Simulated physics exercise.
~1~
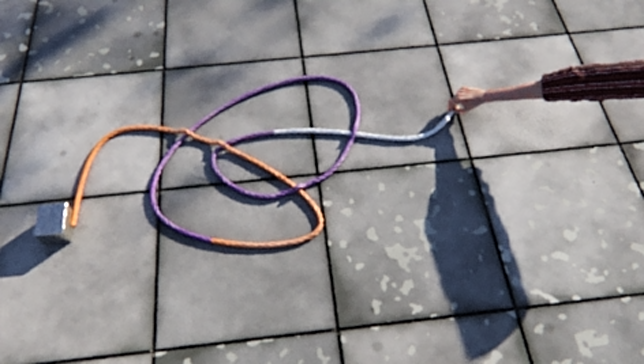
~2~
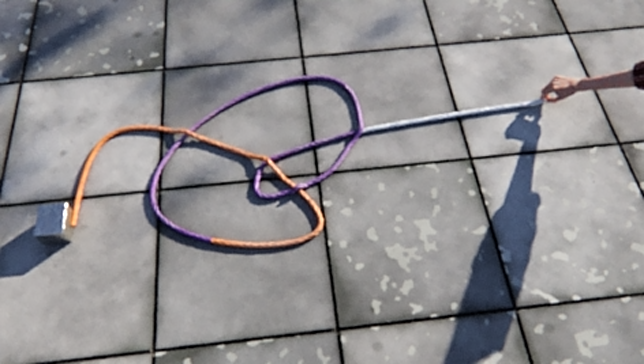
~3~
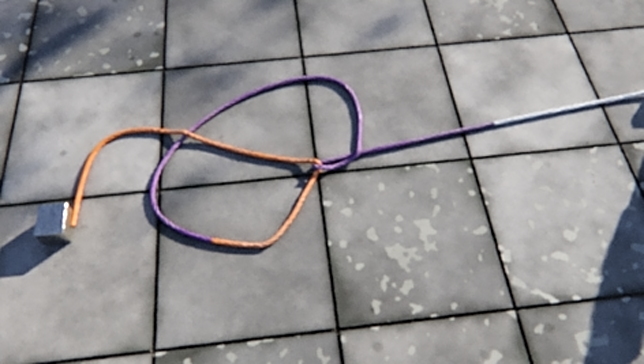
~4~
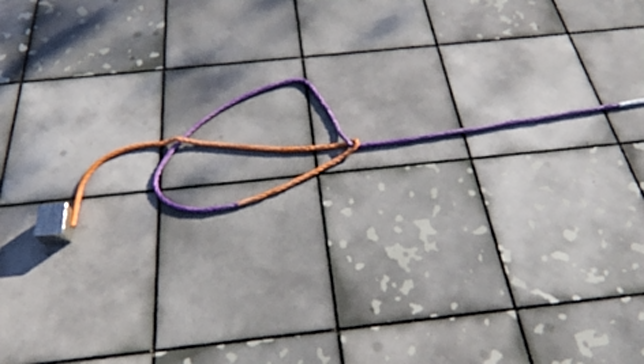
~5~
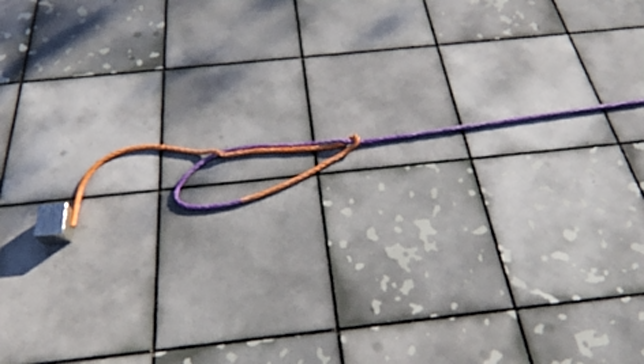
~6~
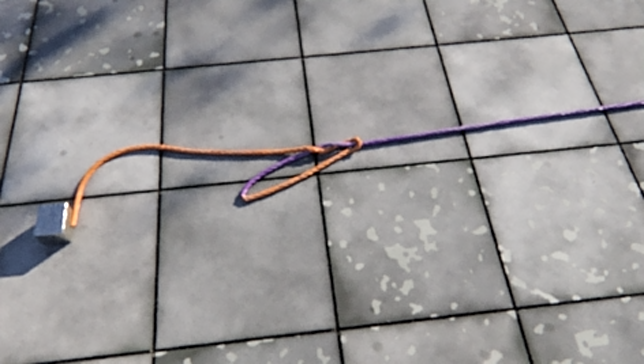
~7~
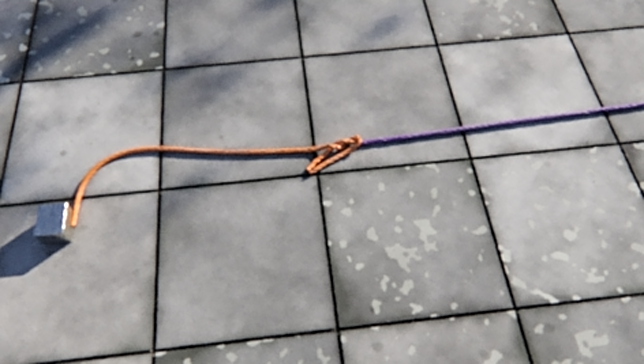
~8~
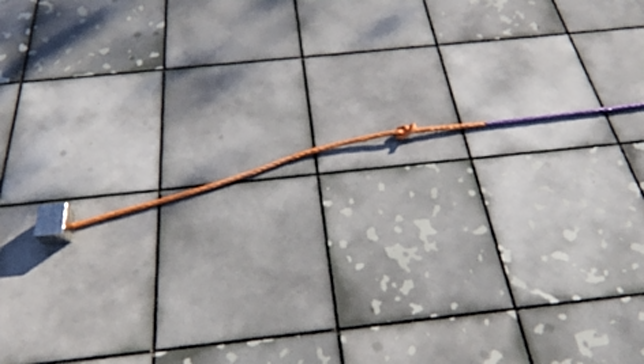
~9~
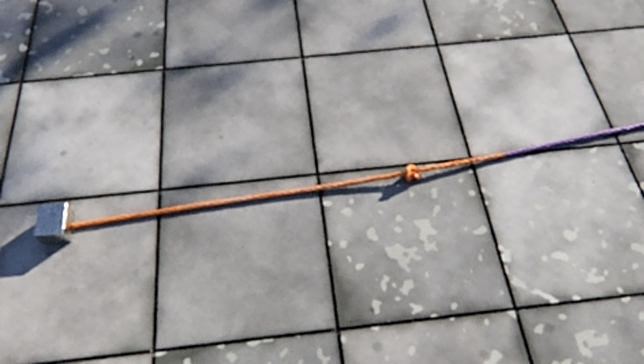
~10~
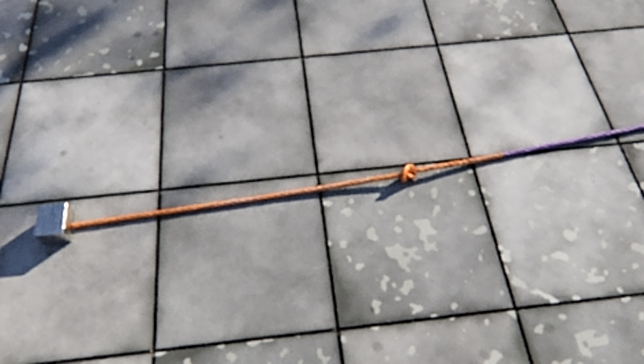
A looped orange, purple and pale rope lay on paving, tied to a small block at the left, as a hand pulled its other end rightward; the loops shrank and closed into a small knot, and the rope ended up stretched nearly straight.
